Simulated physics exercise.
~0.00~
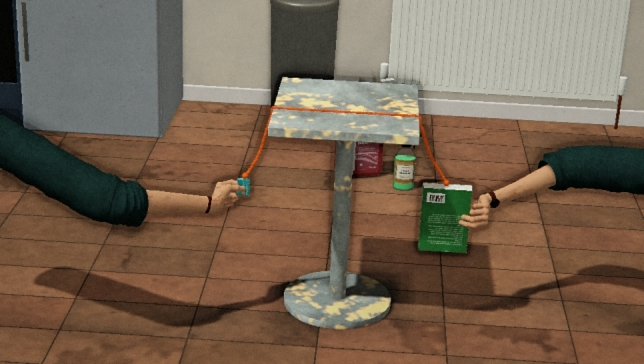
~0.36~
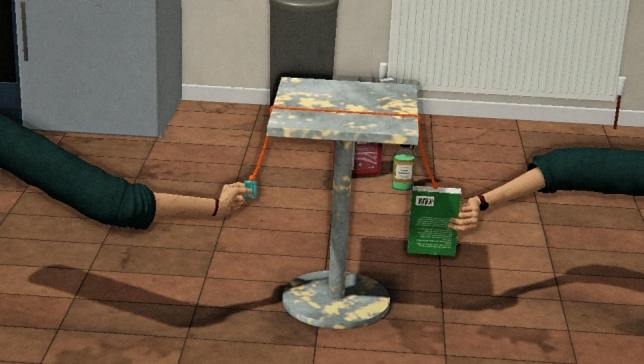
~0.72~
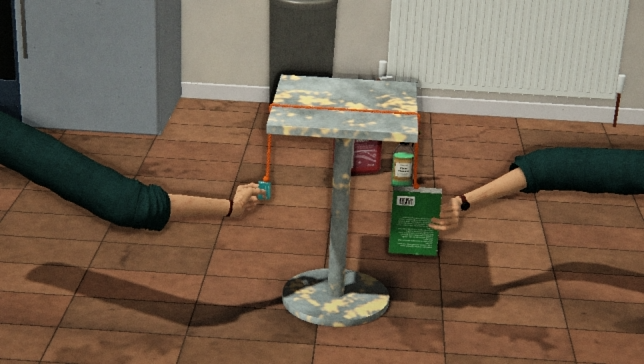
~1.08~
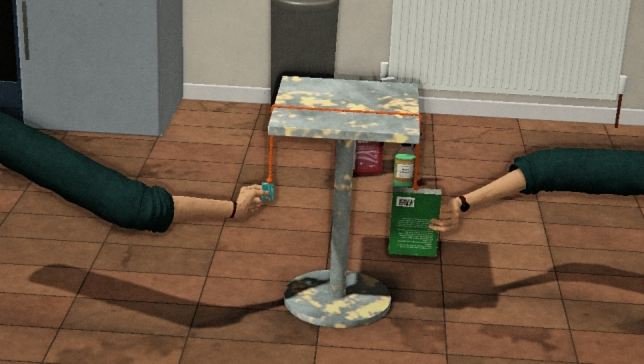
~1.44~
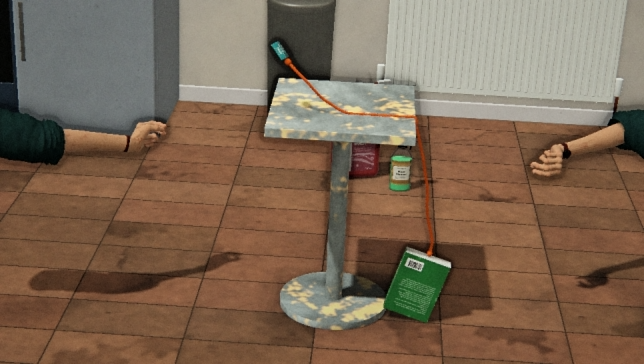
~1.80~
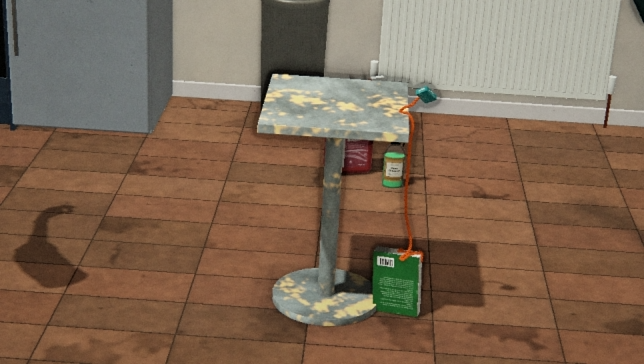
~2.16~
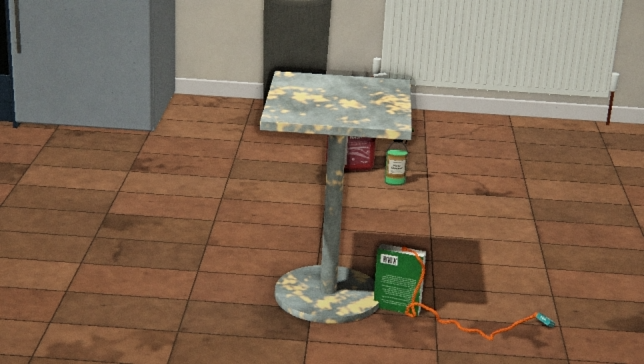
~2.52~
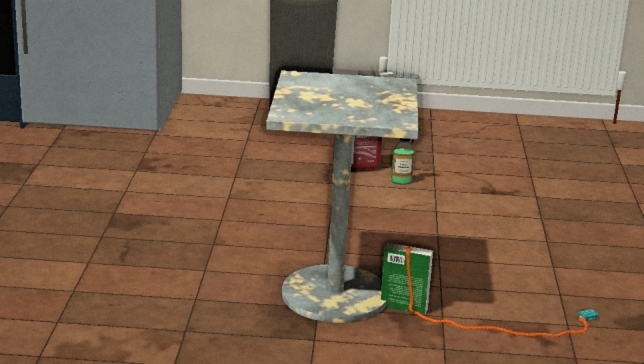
On a tiled floor, hands release two corded objects and the book drags the matchbox over a stand.
